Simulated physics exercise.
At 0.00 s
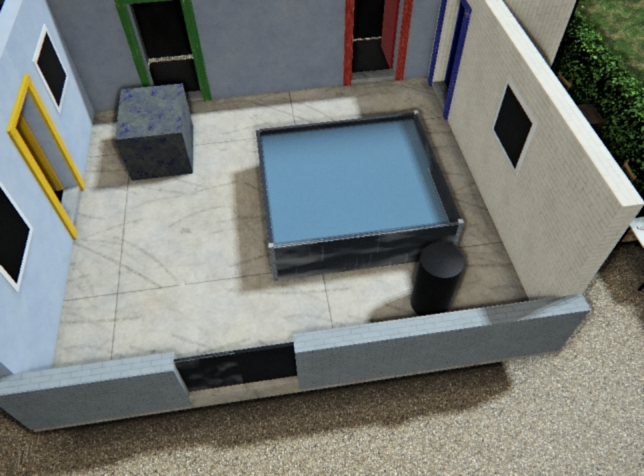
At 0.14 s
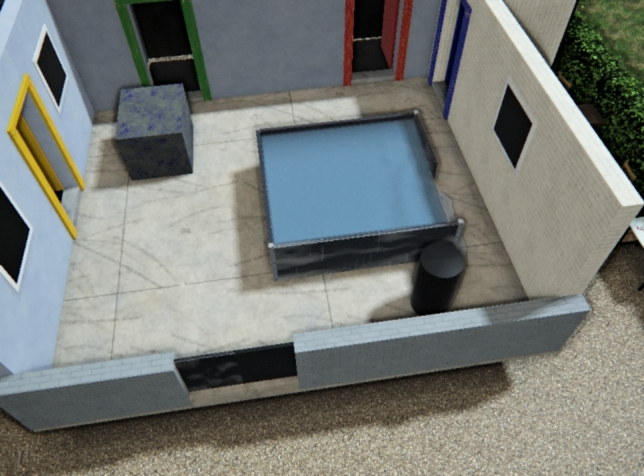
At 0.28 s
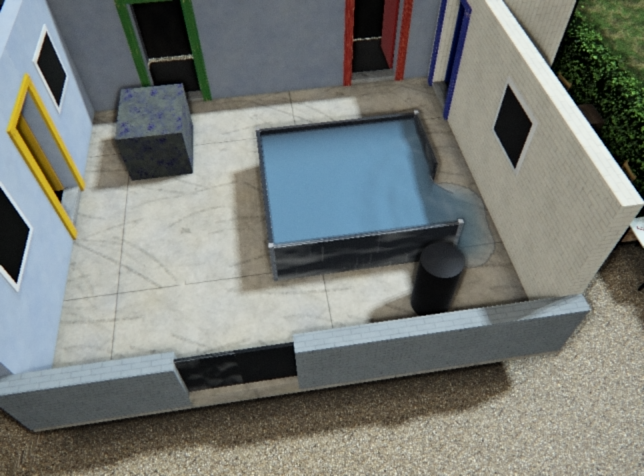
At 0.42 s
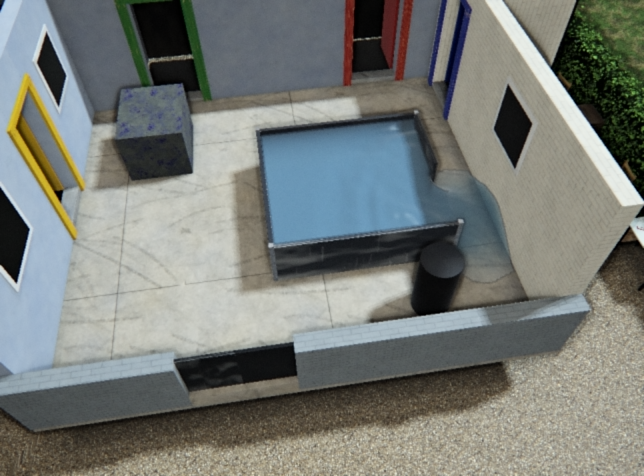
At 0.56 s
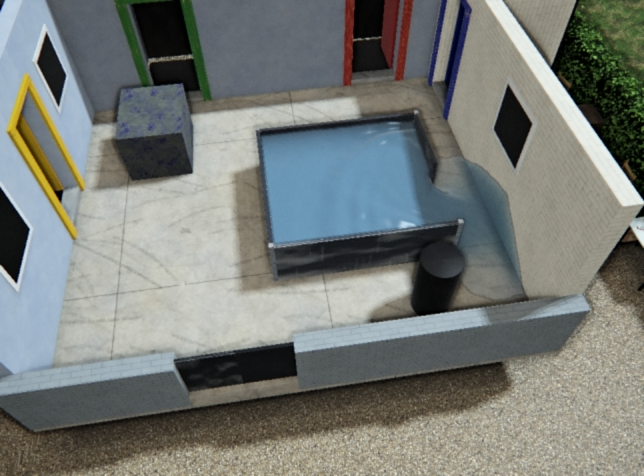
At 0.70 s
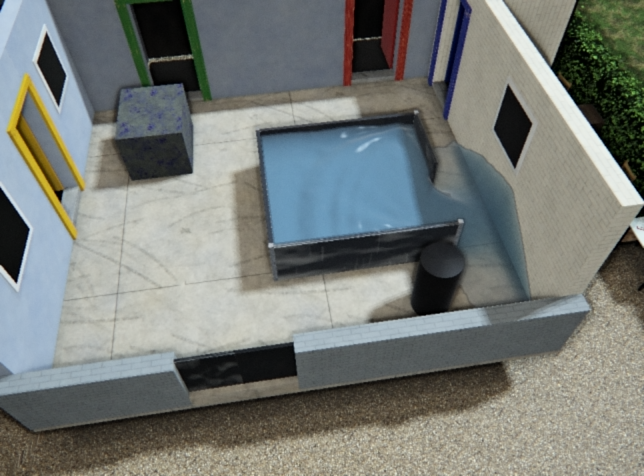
A blue-filled tank in a walled courtyard losing part of its right side, water pouring out and spreading along the right wall.
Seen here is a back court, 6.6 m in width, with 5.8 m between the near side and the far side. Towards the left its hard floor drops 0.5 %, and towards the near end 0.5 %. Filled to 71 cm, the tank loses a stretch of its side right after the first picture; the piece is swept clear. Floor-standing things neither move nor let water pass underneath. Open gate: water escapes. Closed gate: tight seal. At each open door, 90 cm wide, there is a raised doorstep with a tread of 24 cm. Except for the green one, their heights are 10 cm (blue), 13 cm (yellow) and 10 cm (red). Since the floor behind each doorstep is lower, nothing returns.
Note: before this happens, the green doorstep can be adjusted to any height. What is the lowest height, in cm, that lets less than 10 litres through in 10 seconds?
About 11 cm.
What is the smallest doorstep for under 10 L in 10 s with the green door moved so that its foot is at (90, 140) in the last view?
Around 14.5 cm would do it.
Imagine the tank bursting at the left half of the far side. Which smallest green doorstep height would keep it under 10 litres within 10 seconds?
At least roughly 23 centimetres tall.
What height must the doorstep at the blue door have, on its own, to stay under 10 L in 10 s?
Roughly 20 cm at the blue door.
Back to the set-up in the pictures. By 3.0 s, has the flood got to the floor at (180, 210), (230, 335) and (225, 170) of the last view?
One by one: Clear, drenched, clear.
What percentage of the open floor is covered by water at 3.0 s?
Some 50 per cent is wet.
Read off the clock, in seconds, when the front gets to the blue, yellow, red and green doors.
Blue: 1.1 s; yellow: 4.0 s; red: 1.6 s; green: 3.6 s.
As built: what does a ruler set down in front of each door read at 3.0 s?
At the blue door the depth is 13 cm, at yellow 0 cm, at red 25 cm and at green 0 cm.
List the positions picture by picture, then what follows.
The first frame shows still water, 71 cm deep, in the tank at (351, 177); the green door at (169, 57) is dry.
In the second frame, the gap is at (439, 216), the front 0.3 m out at a hidden place; the back of the tank holds 71 cm.
In the third frame, water pours out at (439, 216) and has run 0.8 m, to (480, 205); about 11 cm deep outside, 71 cm at the back.
In the fourth frame, the gap is at (439, 217), the front 0.9 m out at (470, 176); the back of the tank holds 71 cm.
In the fifth frame, water pours out at (439, 217) and has run 1.2 m, to (463, 159); about 14 cm deep outside, 71 cm at the back.
In the sixth frame, the front is at (455, 143), 1.5 m from the gap at (439, 217); 2.1 m2 of floor is wet, 71 cm left at the back; the green door at (169, 57), 5.6 m from the gap, is still 4.9 m from the nearest water.
After 1.4 s water covers 15 % of the floor, deepest (60 cm) near (490, 228); it has not reached the green door.
After 3.0 s water covers 50 % of the floor, deepest (48 cm) near (450, 317); it has not reached the green door.
After 10.0 s water covers 100 % of the floor, deepest (20 cm) near (204, 378); 14 cm at the green door, 51 litres in over its 6 cm doorstep.
At the green door as built, the water arrived by 3.7 s and peaked near 14 cm at 10.0 s.
With a doorstep of 10 cm, 16 litres would have come in within the 10 s; with 12 cm, 6 litres. So under 10 litres takes about 11 cm.
